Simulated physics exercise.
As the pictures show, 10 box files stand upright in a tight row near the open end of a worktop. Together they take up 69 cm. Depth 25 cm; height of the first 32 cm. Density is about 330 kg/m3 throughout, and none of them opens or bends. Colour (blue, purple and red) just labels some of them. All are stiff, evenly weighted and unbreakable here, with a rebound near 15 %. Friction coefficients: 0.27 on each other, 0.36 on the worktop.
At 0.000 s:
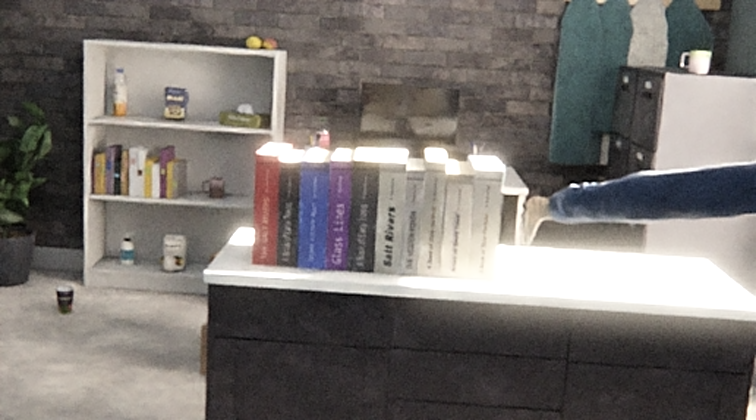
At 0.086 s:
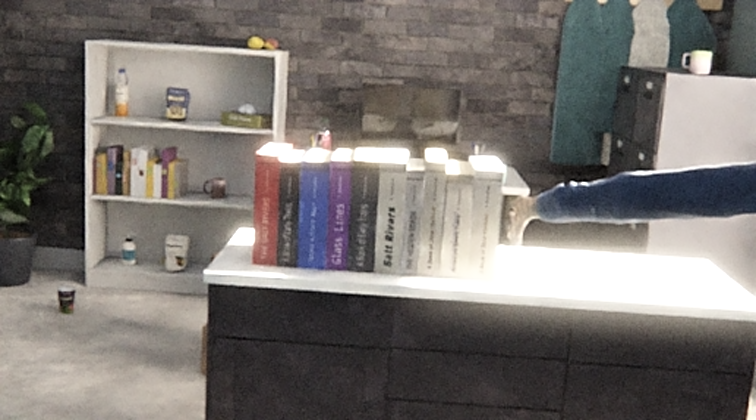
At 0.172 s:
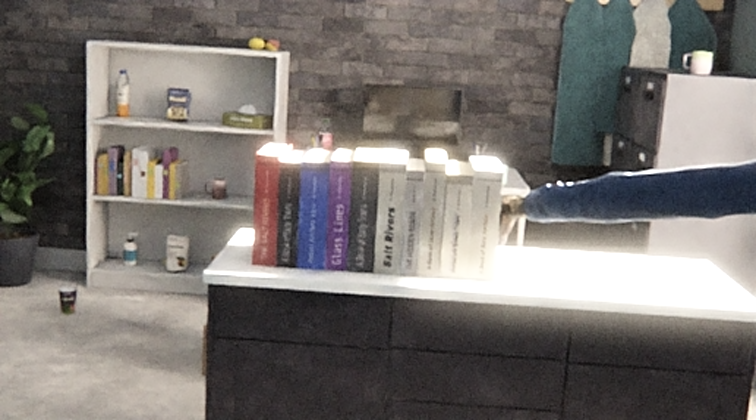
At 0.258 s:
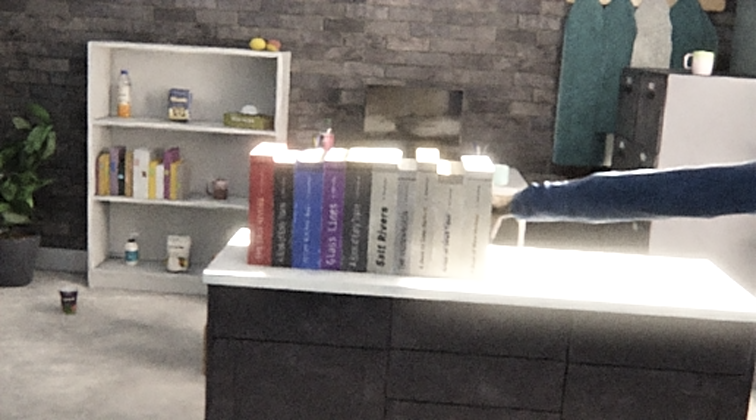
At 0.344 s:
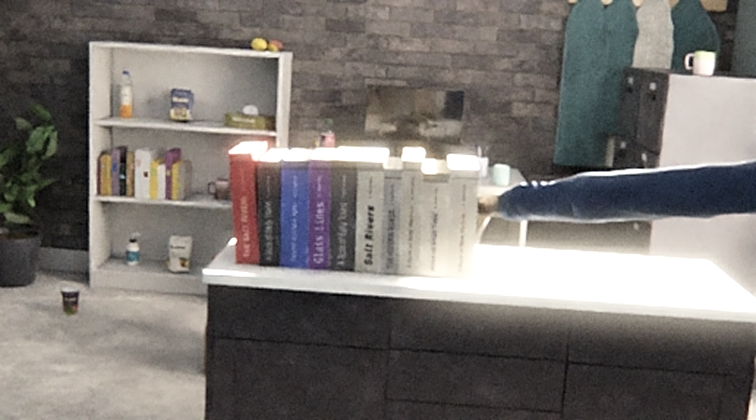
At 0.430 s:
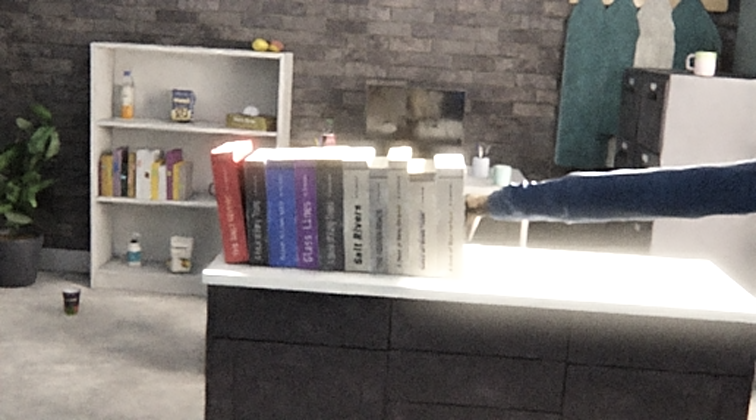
A row of books slides left along the counter as a hand pushes it, tilting slightly.
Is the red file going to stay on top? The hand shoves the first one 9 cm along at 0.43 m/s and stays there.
The red file goes over the edge.
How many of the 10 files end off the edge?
It comes to 2.
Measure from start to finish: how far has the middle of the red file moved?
About 100 cm.
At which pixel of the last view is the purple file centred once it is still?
Around (268, 223).
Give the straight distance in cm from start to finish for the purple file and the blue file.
Purple 20, blue 30.
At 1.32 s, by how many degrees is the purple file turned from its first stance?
Roughly 60°.
After 0.54 s, none of the 10 files off the edge, 10 disturbed; red file leaning 21°; blue file leaning 12°.
After 0.88 s, 1 of the 10 files off the edge; red file on its side; blue file leaning 22°.
After 1.08 s, 2 of the 10 files off the edge; red file on its side; blue file leaning 41°.
After 1.32 s, 2 of the 10 files off the edge; red file on its side; blue file on its side.
At rest (2.6 s), 2 of the 10 files off the edge; red file on its side; blue file on its side; purple file leaning 62°. As the last picture would show them, middles, blue file near (206, 239).
